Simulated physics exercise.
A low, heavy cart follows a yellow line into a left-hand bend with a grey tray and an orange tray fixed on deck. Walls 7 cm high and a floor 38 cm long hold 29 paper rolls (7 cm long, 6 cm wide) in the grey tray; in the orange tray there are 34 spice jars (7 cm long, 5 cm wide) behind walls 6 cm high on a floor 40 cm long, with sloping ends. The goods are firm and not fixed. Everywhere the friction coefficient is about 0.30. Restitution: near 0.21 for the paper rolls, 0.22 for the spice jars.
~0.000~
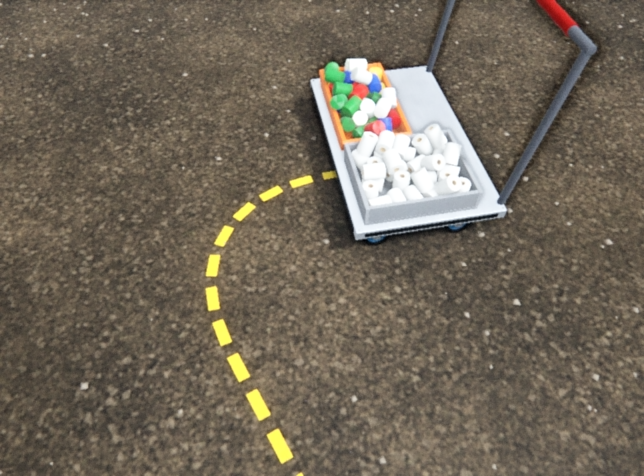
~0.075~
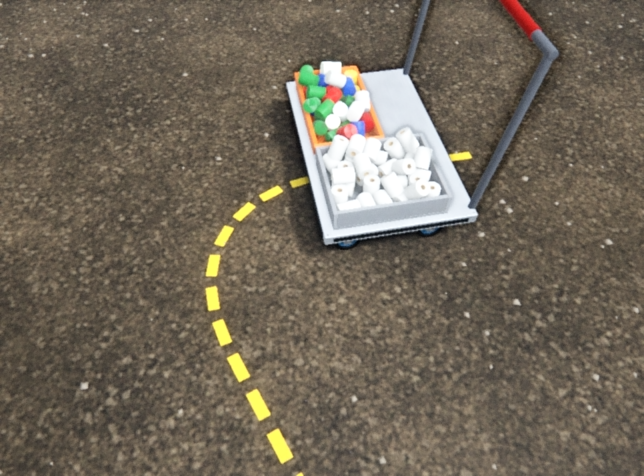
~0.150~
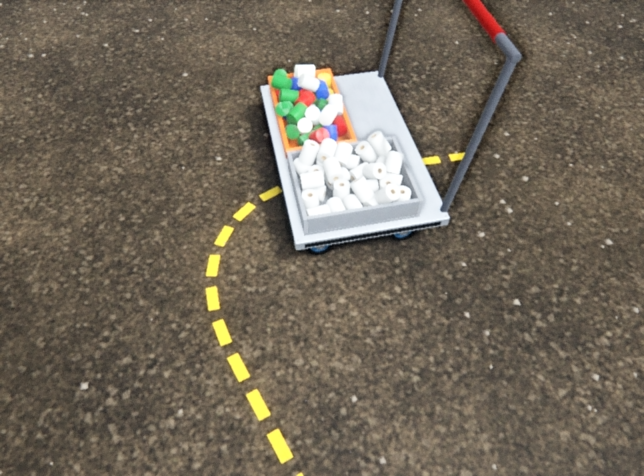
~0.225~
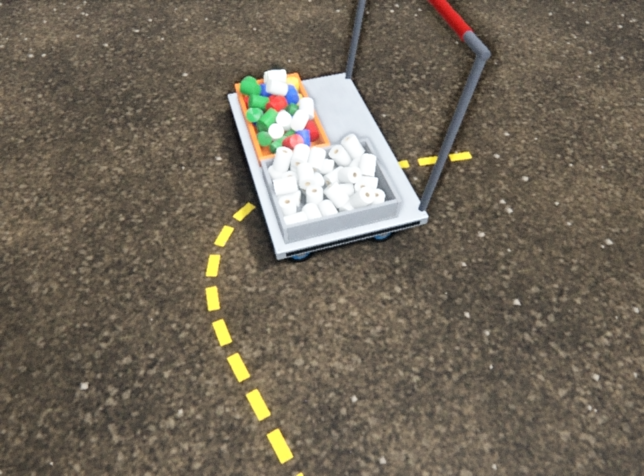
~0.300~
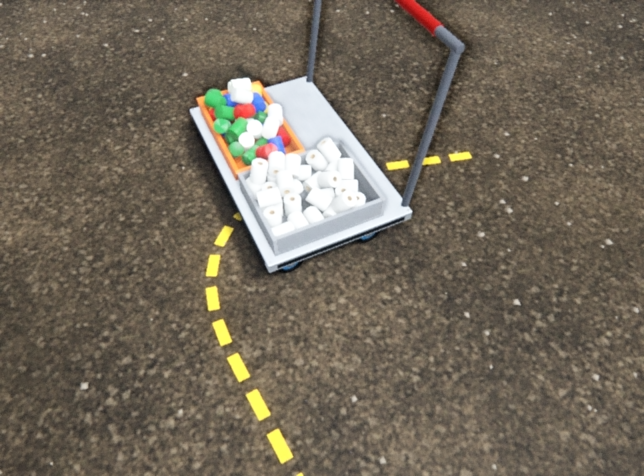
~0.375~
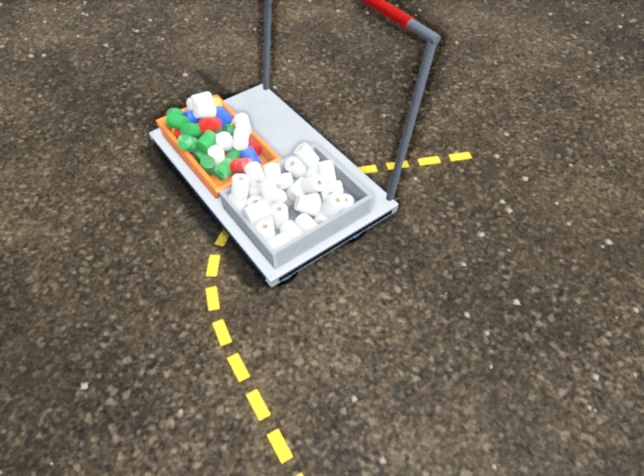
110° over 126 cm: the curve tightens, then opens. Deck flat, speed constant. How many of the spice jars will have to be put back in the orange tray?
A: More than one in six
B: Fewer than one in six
More than one in six.
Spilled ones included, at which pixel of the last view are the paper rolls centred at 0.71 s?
Roughly (277, 251).
After 0.53 s, grey tray 28 in, 1 out and orange tray 34 in, 0 out.
After 0.71 s, grey tray 28 in, 1 out and orange tray 27 in, 7 out.
After 0.97 s, grey tray 28 in, 1 out and orange tray 22 in, 12 out.
When it is over (at 1.42 s), grey tray 28 in, 1 out and orange tray 22 in, 12 out. Asked share, 12 of 34, 35 per cent.
